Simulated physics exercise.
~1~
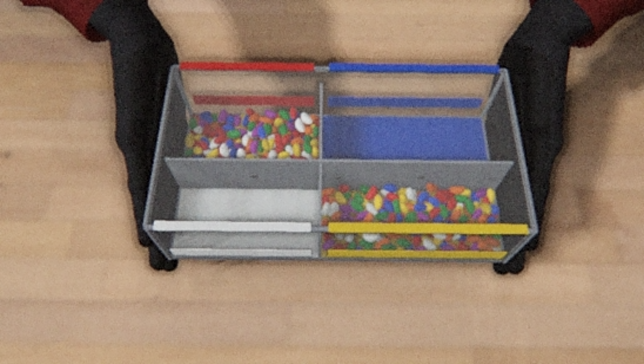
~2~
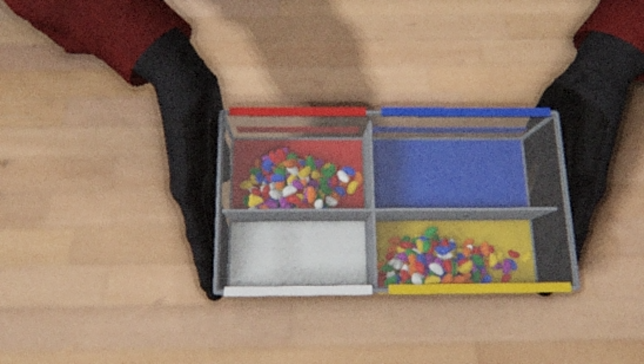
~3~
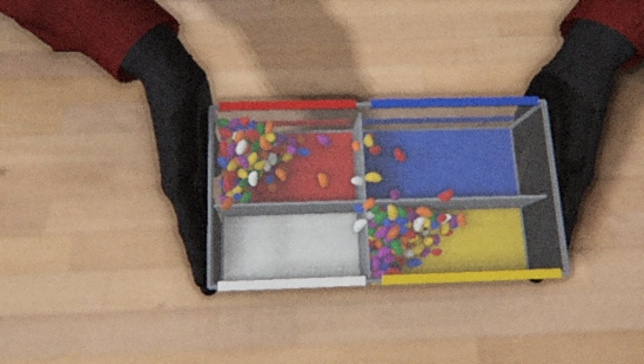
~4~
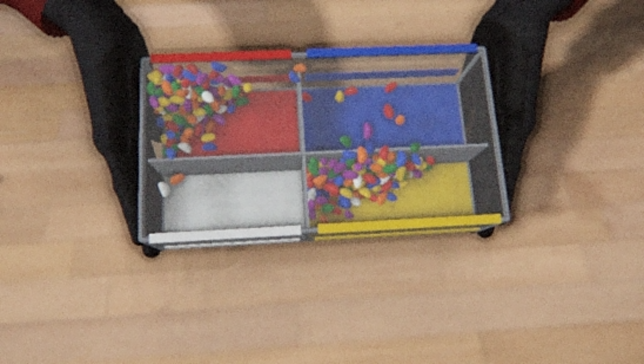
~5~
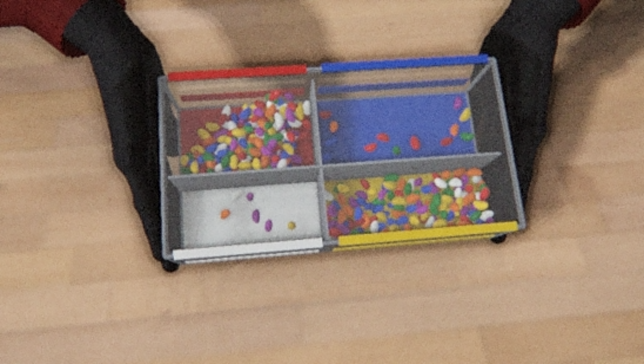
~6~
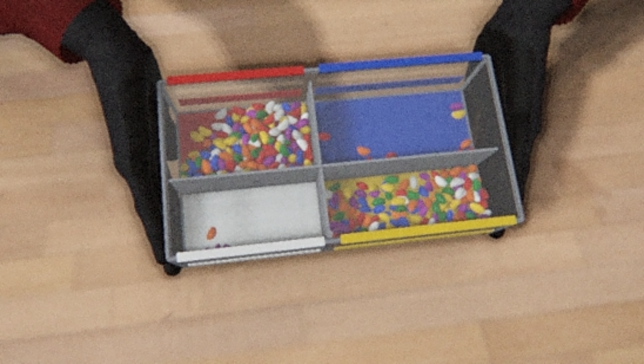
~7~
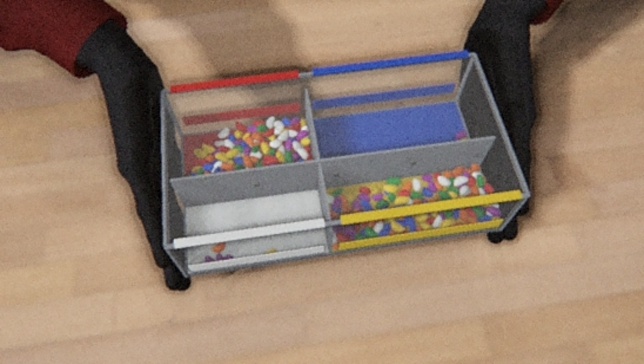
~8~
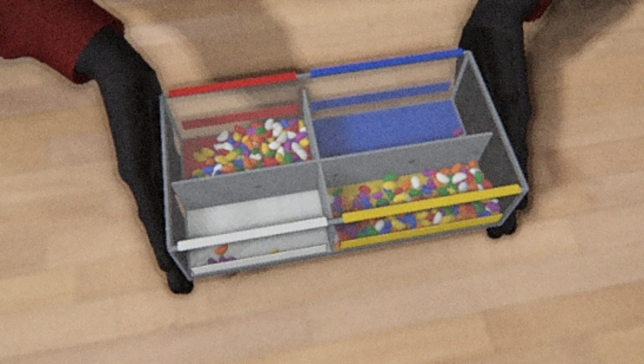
Multicolored jelly beans scattering between compartments as gloved hands shake and tilt a divided box, settling mostly in red and yellow sections.
